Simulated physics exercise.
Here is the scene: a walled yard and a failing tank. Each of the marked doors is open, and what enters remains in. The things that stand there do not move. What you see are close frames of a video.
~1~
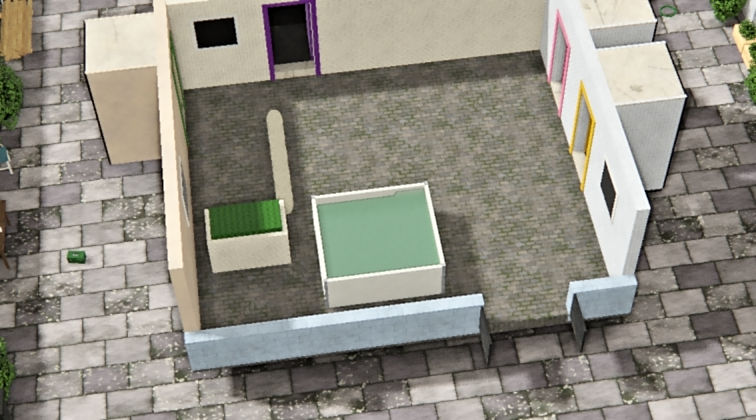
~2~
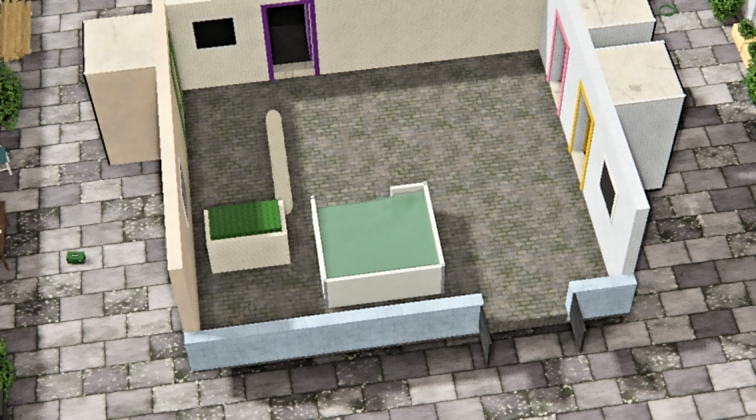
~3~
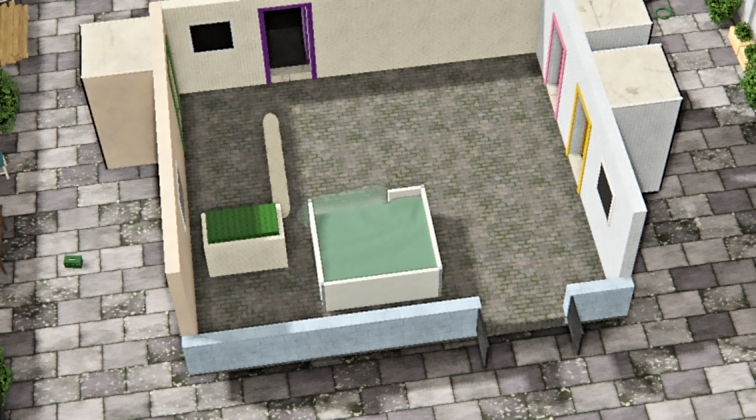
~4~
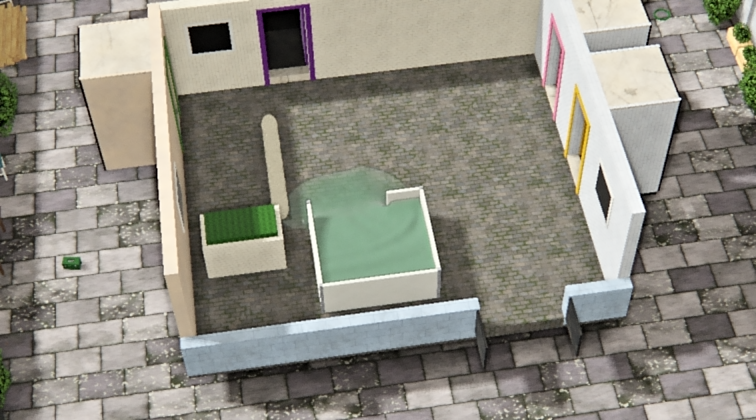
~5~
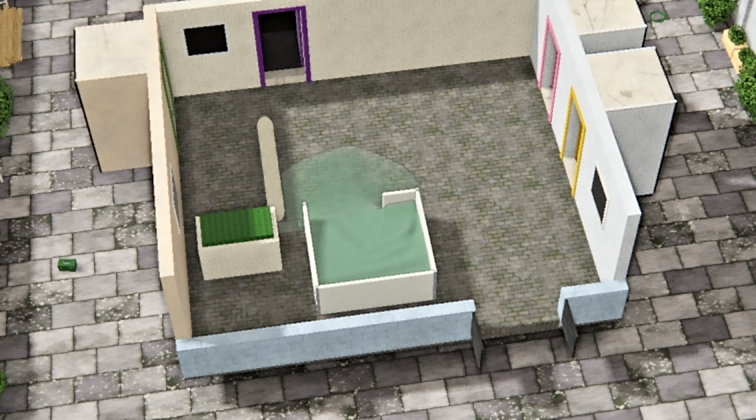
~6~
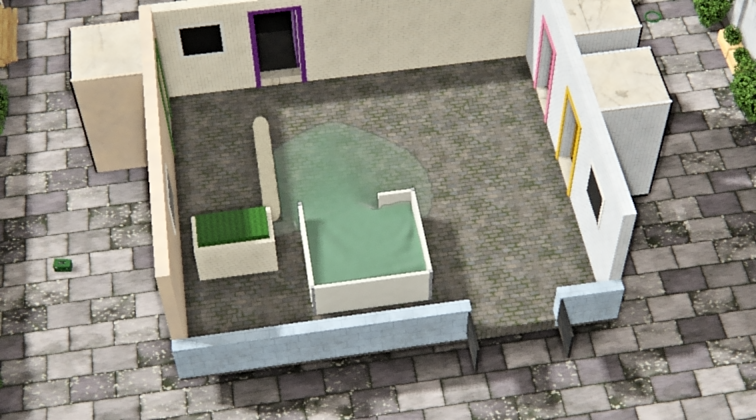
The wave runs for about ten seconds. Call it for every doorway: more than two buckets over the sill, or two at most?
My call: The purple door more than two; the green door two at most; the yellow door two at most; the pink door more than two.
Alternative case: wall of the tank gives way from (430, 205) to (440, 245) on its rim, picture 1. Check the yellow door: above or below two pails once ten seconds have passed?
Lab note: Yellow door, above the mark.
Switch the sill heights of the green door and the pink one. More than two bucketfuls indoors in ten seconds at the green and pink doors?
Then the green goes past the mark, and the pink falls below the mark.
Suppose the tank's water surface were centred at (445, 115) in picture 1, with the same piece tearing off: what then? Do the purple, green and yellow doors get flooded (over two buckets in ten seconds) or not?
Log: Purple door misses the mark; green door misses the mark; yellow door misses the mark.
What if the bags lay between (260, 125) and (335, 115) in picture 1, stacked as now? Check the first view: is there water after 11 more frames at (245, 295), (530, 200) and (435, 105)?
Sequence check: Left alone / left alone / soaked through.
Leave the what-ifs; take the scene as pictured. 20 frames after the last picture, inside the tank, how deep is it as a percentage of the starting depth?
I'd say some 28 %.
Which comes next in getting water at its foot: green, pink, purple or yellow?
It's the purple-painted one.
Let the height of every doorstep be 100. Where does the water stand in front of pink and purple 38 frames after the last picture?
About 230 %, then 70 %.
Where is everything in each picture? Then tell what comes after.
The water tank at (377, 233) is whole and still, in the first frame.
Water pours out on the water tank's far side and has run to a hidden place, in the second frame.
Water pours out on the water tank's far side and has run to (389, 193), in the third frame.
Water pours out on the water tank's far side and has run to (366, 170), in the fourth frame.
Water pours out on the water tank's far side and has run to (352, 149), in the fifth frame.
The front is at (334, 125), out from the gap on the water tank's far side, in the sixth frame.
A moment on, water covers 30 % of the floor; the purple door under two buckets in, the green door not reached, the yellow door not reached, the pink door not reached.
Next, water covers 30 % of the floor; the purple door far over two buckets in, the green door not reached, the yellow door not reached, the pink door not reached.
Then, water covers 45 % of the floor; the purple door far over two buckets in, the green door wet at the sill, nothing in, the yellow door not reached, the pink door wet at the sill, nothing in.
Later, water covers 70 % of the floor; the purple door far over two buckets in, the green door wet at the sill, nothing in, the yellow door wet at the sill, nothing in, the pink door far over two buckets in.
In the end, water covers 95 % of the floor; the purple door far over two buckets in, the green door wet at the sill, nothing in, the yellow door wet at the sill, nothing in, the pink door far over two buckets in.
